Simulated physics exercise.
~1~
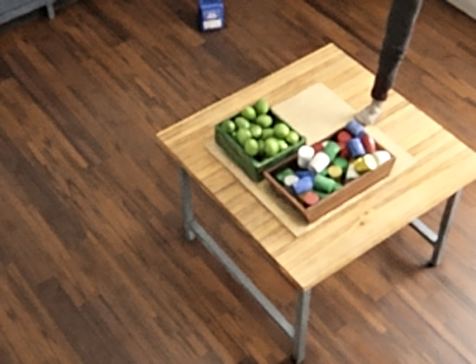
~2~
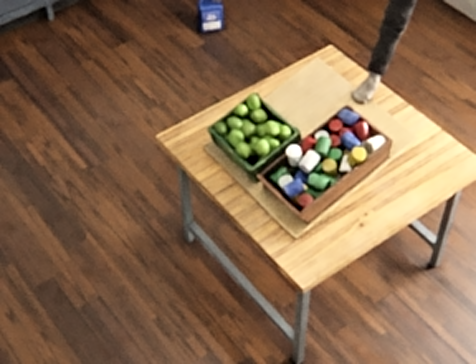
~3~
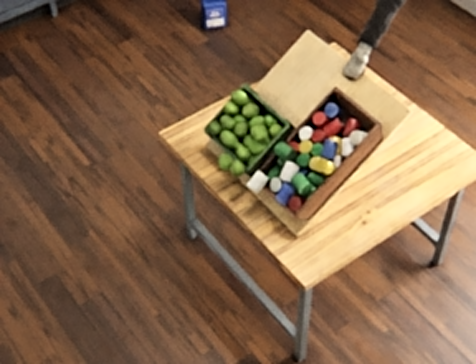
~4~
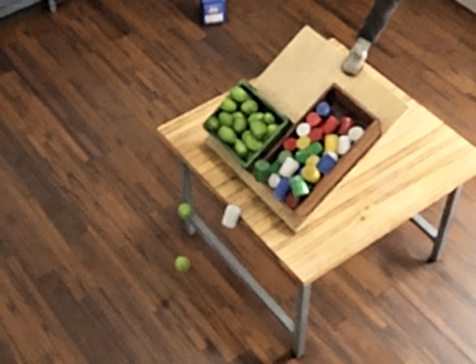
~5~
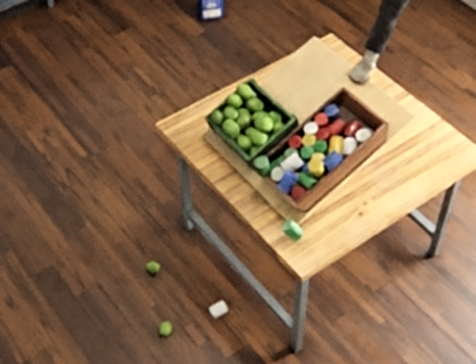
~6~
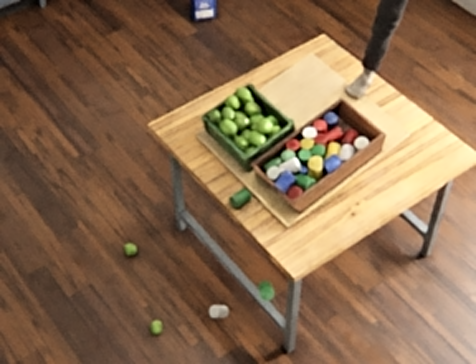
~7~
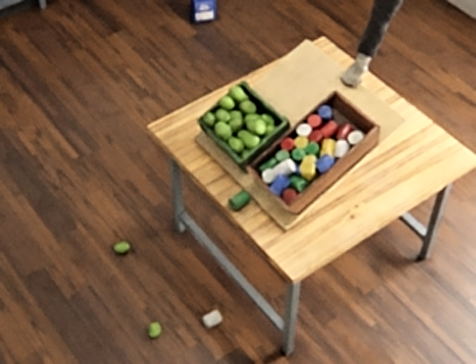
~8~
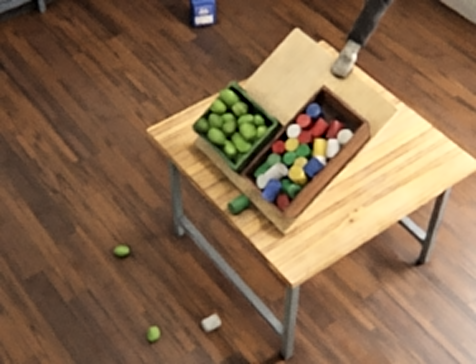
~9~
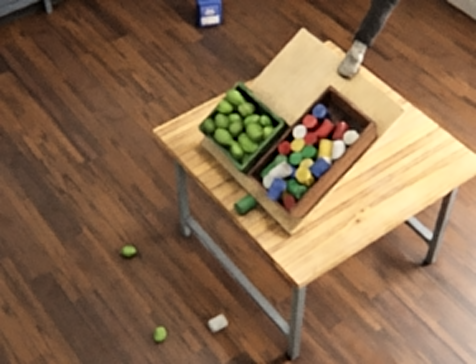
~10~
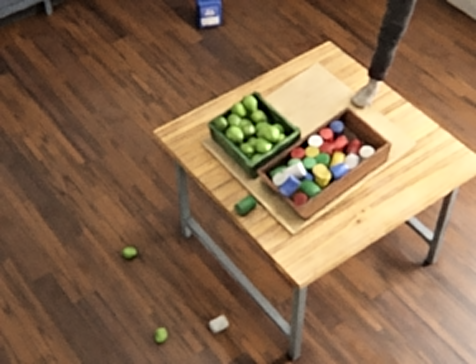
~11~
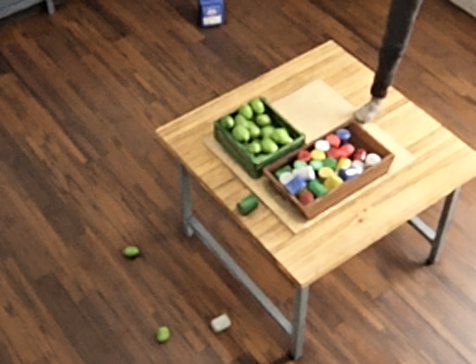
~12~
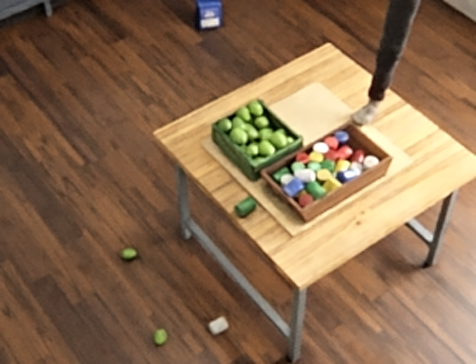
A board holding two boxes tips up twice, spilling two limes and some jars, then lies flat.
